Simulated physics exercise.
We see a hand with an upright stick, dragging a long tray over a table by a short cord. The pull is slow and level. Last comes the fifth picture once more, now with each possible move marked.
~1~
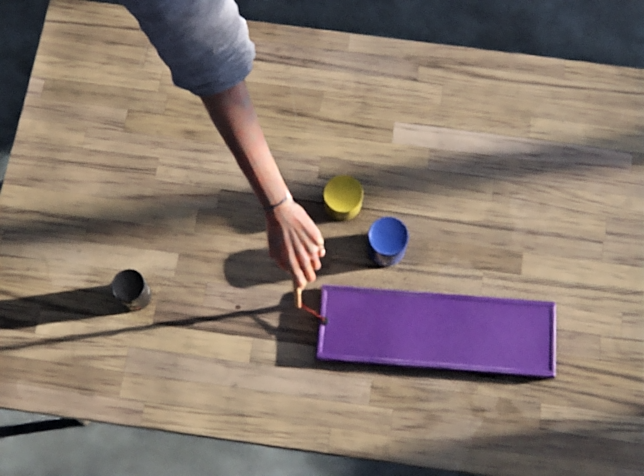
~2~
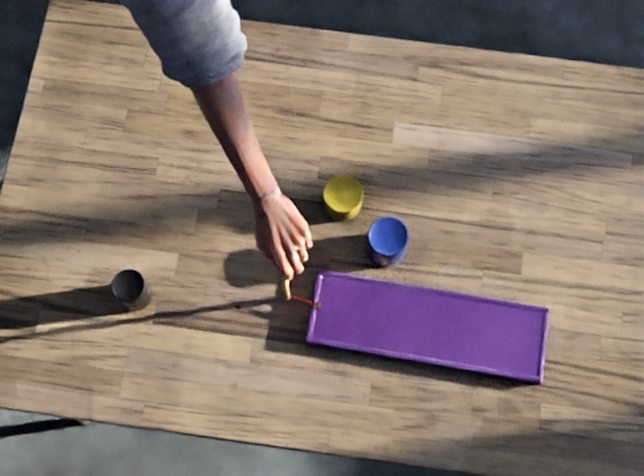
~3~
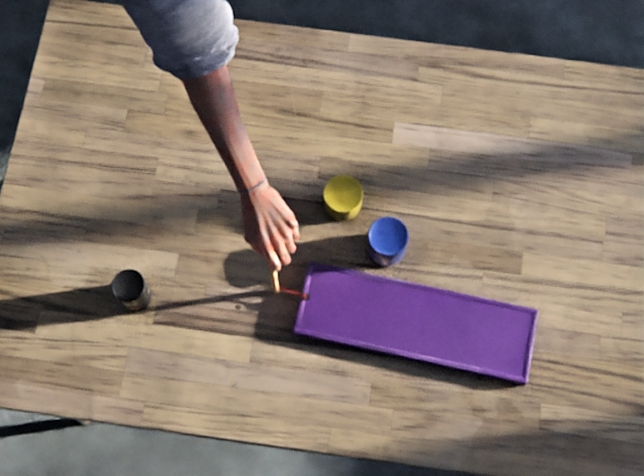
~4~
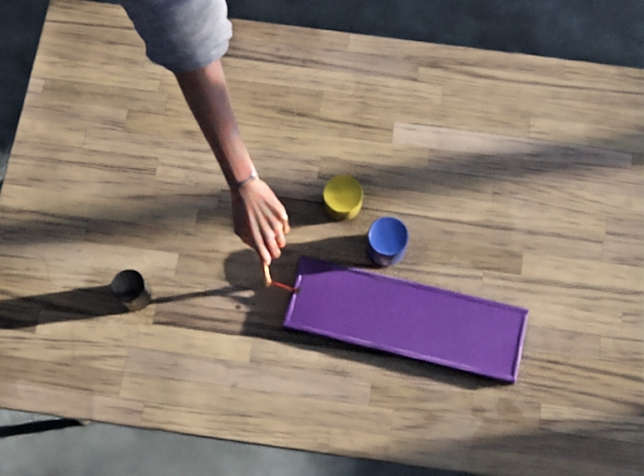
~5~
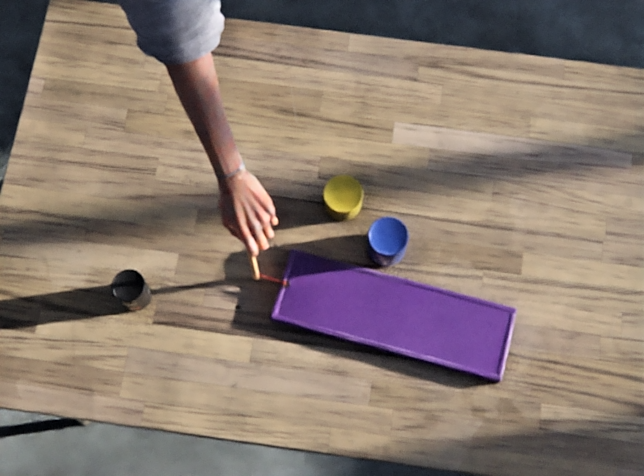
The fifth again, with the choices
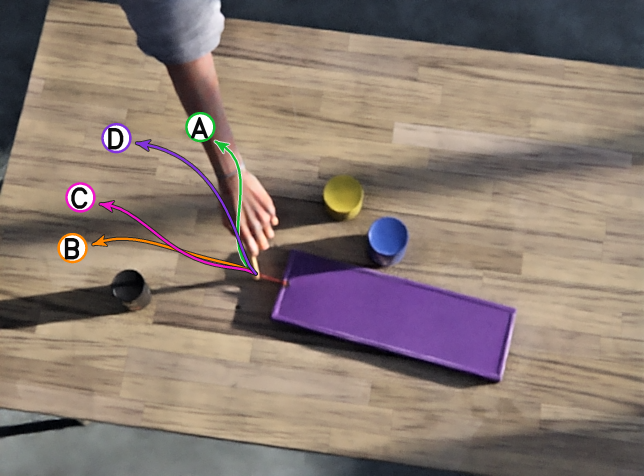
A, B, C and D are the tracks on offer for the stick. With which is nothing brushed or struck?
Path C.
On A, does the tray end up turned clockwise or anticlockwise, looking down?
Clockwise.
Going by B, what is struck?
It meets the black jar.
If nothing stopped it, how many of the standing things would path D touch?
One.
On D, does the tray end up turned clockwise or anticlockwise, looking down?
Clockwise.
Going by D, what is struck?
The blue jar.
On the marked copy, A from (256, 274) via (240, 199) to (216, 142); B from (256, 274) via (176, 249) to (93, 244); C from (256, 274) via (169, 243) to (100, 204); D from (256, 274) via (211, 186) to (137, 143).
Taking C. A third of the way, foot of the stick (195, 259), middle of the tray (333, 296).
Two thirds of the way, foot of the stick (145, 226), middle of the tray (275, 275).
When it is over, foot of the stick (101, 205), middle of the tray (228, 255); nothing has been touched.
As for the rest, A meets the yellow tub and blue jar; B meets the black jar; D meets the blue jar.
